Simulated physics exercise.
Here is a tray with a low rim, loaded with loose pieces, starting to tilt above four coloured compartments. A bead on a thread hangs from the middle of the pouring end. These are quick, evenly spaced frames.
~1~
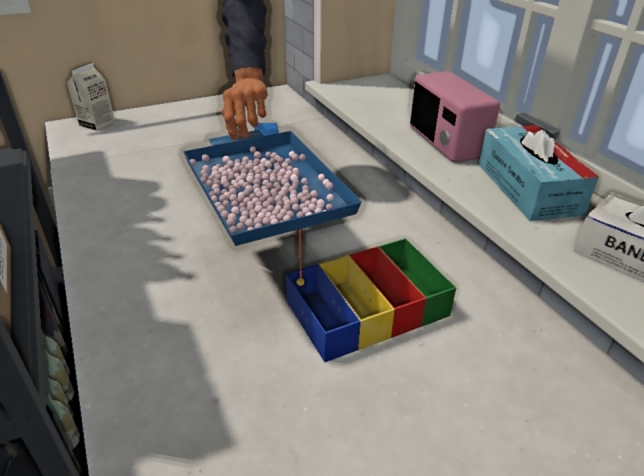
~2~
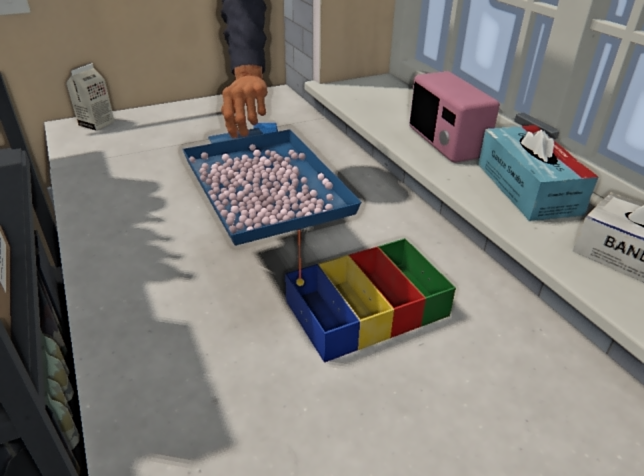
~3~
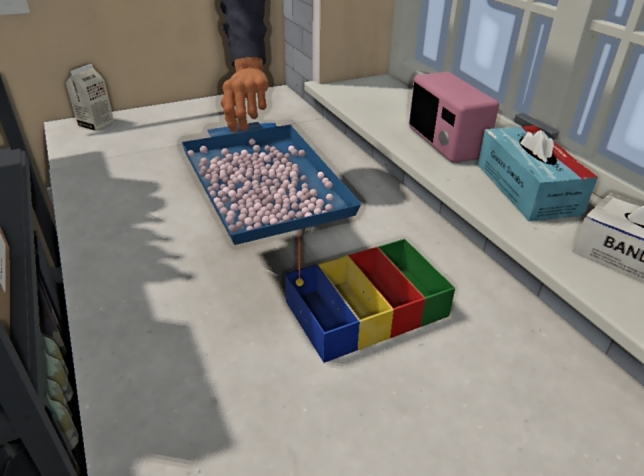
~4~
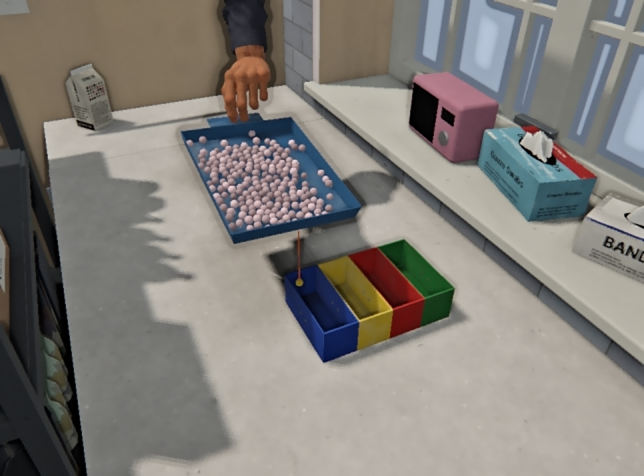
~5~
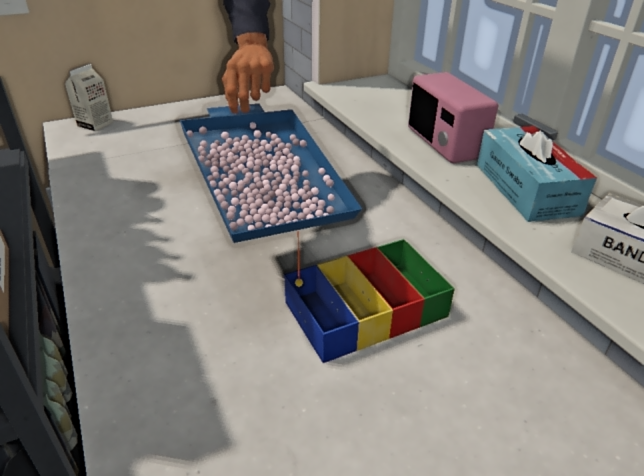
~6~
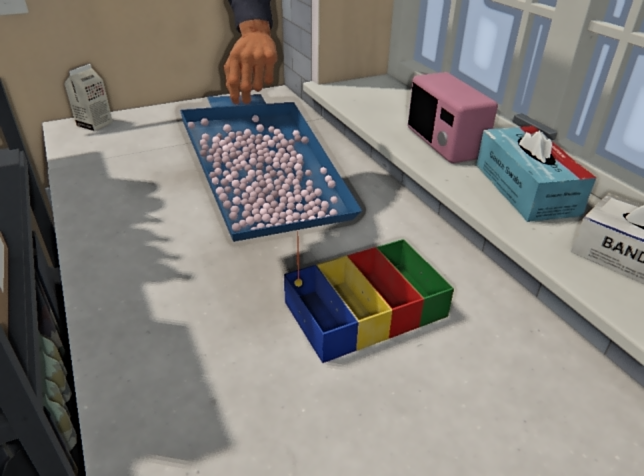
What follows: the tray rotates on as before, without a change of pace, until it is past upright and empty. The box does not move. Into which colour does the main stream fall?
Most goes to the yellow cell.
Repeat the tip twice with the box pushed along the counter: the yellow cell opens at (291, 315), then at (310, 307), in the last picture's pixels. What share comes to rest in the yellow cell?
The first gives 10 %, the second 10 %.
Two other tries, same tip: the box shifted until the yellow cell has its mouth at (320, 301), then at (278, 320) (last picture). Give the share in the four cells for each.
In turn 100 and 60 in a hundred.
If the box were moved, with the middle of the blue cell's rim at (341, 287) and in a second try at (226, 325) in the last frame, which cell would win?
At the first place blue, at the second the cell in green.
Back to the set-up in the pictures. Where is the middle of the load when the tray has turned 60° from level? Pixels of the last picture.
Close to (317, 201).
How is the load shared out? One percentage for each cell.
About: Blue cell 20, yellow cell 50, red cell 20, green cell 0 per cent.
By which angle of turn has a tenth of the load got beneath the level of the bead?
At some 70 degrees.
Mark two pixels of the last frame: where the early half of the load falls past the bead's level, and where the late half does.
At about (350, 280), then at (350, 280).
Soon after the last picture, tray tipped steeply; nearly all on the tray; a stray few in the red cell; a stray few in the blue cell; a stray few in the yellow cell; a small part falling or outside the box.
A little later, tray tipped right over; a small part on the tray; about a third in the yellow cell; about a quarter in the blue cell; a small part in the red cell; about a quarter falling or outside the box.
Later still, tray tipped past a quarter turn; about half in the yellow cell; about a quarter in the blue cell; about a quarter in the red cell; a stray few in the green cell; a small part falling or outside the box.
By the end, tray tipped past a quarter turn; about half in the yellow cell; about a quarter in the blue cell; about a quarter in the red cell; a stray few in the green cell; a small part outside the box.
